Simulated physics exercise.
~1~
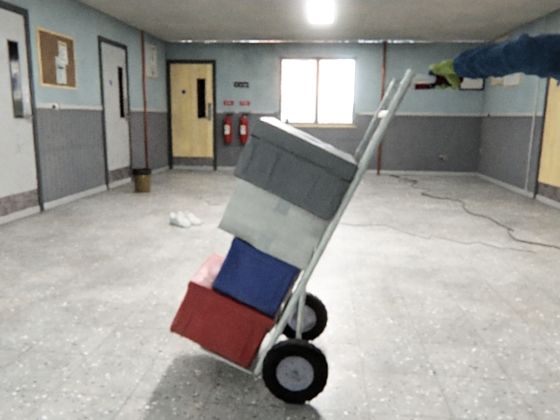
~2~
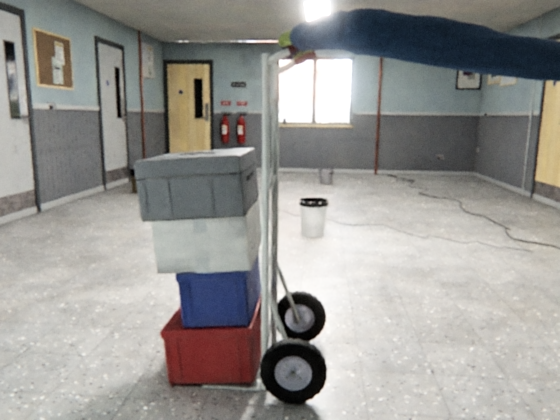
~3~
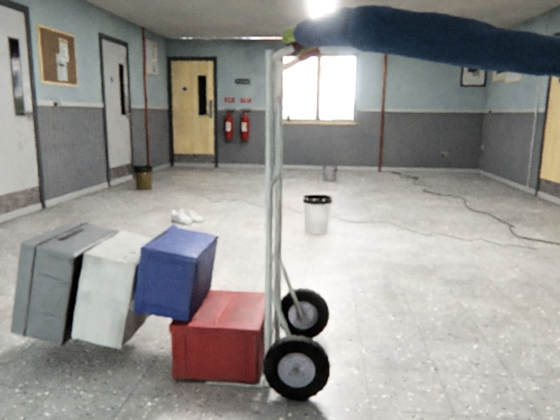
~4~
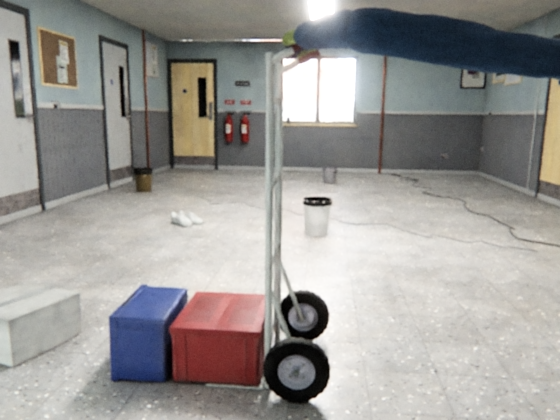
A stack of four boxes toppled off a hand truck after a blue-sleeved arm swung it upright, the grey, white and blue ones spilling to the left across the floor while the red one stayed beside the truck, which stood still.
